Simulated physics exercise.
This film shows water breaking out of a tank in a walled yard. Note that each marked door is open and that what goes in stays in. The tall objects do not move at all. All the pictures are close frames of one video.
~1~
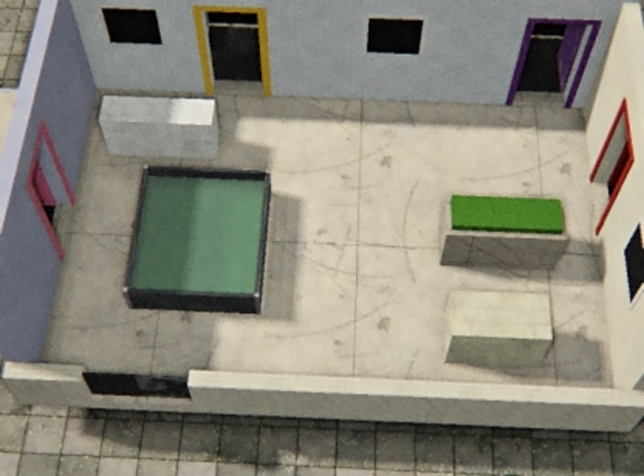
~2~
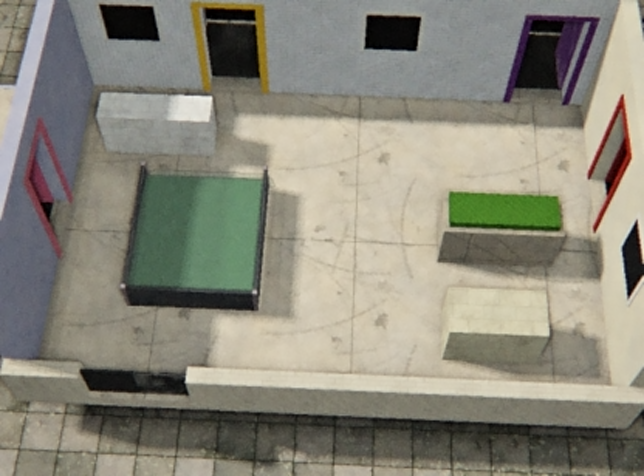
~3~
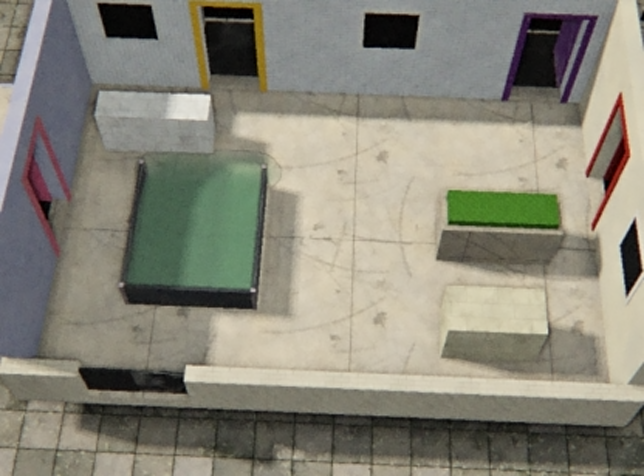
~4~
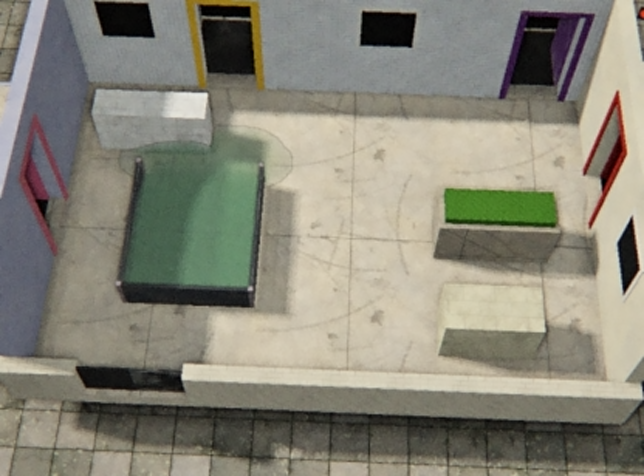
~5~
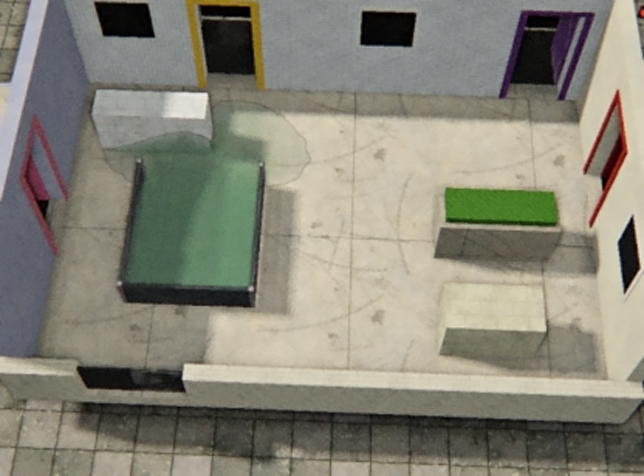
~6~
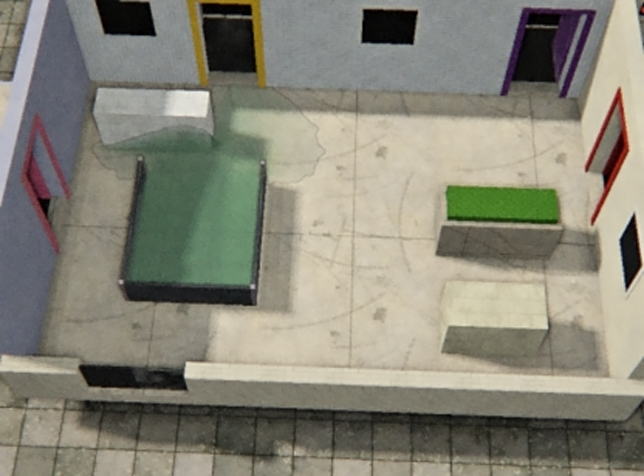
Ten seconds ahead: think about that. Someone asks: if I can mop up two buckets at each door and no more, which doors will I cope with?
The red door: Too much for you; the purple door: You will cope; the yellow door: Too much for you; the pink door: You will cope.
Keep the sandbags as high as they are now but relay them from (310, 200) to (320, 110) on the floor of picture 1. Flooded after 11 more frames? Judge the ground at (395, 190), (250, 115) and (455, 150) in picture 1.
The three points come out untouched, soaked and untouched.
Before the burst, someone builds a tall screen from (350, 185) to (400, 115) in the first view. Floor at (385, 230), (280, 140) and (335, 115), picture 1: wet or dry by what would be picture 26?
Results in order: Bone-dry / swamped / swamped.
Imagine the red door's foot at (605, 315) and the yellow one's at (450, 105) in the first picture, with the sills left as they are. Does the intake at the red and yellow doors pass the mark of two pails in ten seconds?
Outcome - red door keeps within bounds, yellow door keeps within bounds.
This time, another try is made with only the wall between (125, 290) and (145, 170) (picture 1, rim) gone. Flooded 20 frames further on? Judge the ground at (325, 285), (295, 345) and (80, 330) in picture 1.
Spot one ends up untouched by the spill, spot two deluged, spot three deluged.
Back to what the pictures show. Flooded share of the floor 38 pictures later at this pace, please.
I'd put it at roughly 65 per cent.
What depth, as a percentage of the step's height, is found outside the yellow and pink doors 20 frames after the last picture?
Roughly 170 and 80 %.
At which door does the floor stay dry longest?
That would be the red door.
A moment on, water covers 15 % of the floor; the red door not reached, the purple door not reached, the yellow door over two buckets in, the pink door not reached.
Next, water covers 25 % of the floor; the red door not reached, the purple door not reached, the yellow door far over two buckets in, the pink door wet at the sill, nothing in.
Then, water covers 45 % of the floor; the red door not reached, the purple door wet at the sill, nothing in, the yellow door far over two buckets in, the pink door wet at the sill, nothing in.
Later, water covers 65 % of the floor; the red door over two buckets in, the purple door under two buckets in, the yellow door far over two buckets in, the pink door wet at the sill, nothing in.
In the end, water covers 85 % of the floor; the red door over two buckets in, the purple door under two buckets in, the yellow door far over two buckets in, the pink door wet at the sill, nothing in.
